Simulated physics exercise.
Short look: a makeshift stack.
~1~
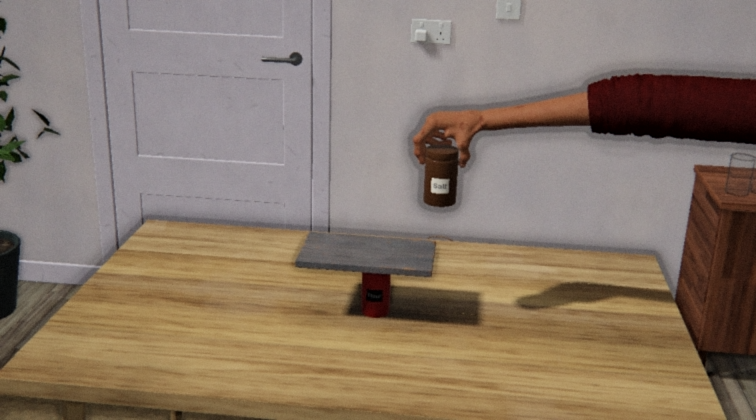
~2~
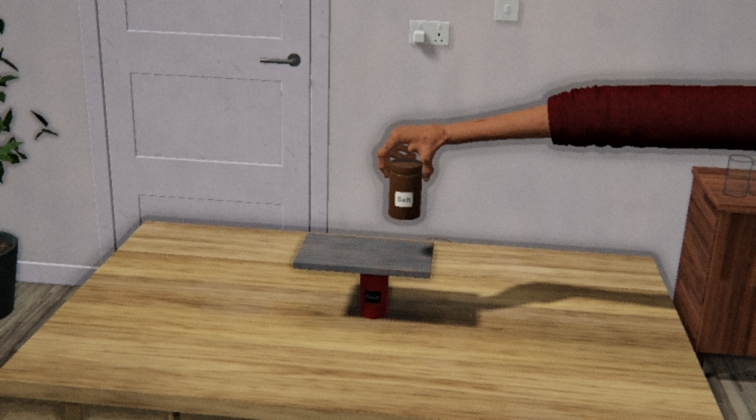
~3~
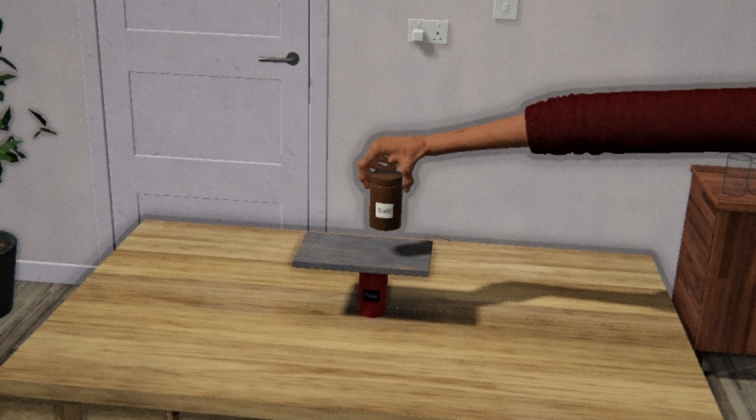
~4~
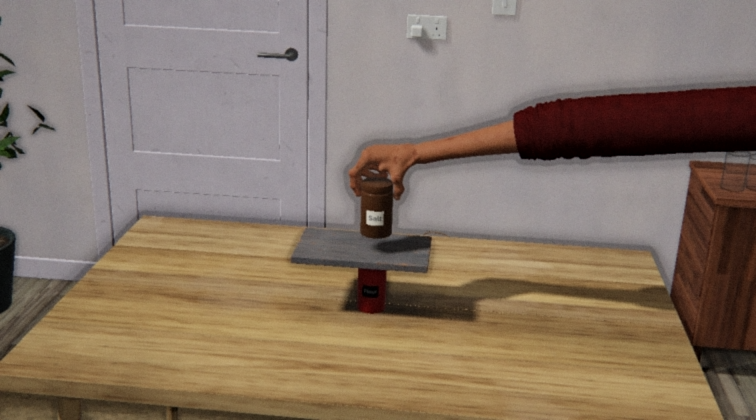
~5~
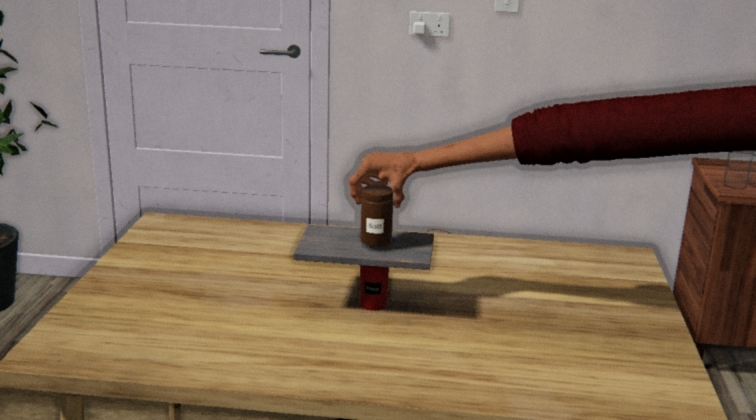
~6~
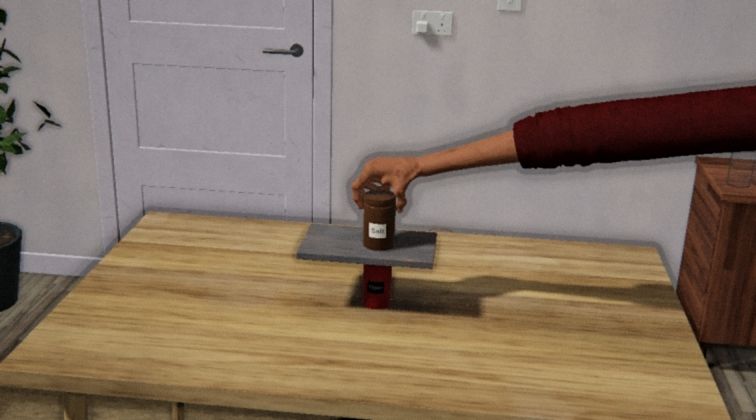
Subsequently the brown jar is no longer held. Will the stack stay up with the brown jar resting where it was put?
Yes.
Then, 0.20 s later than the last frame, all is still.
Then, 0.40 s later than the last frame, brown jar resting near (379, 220).
When it is over, all 3 as before. End places, in pixels of the last picture, brown jar near (379, 220). The stack keeps its balance.
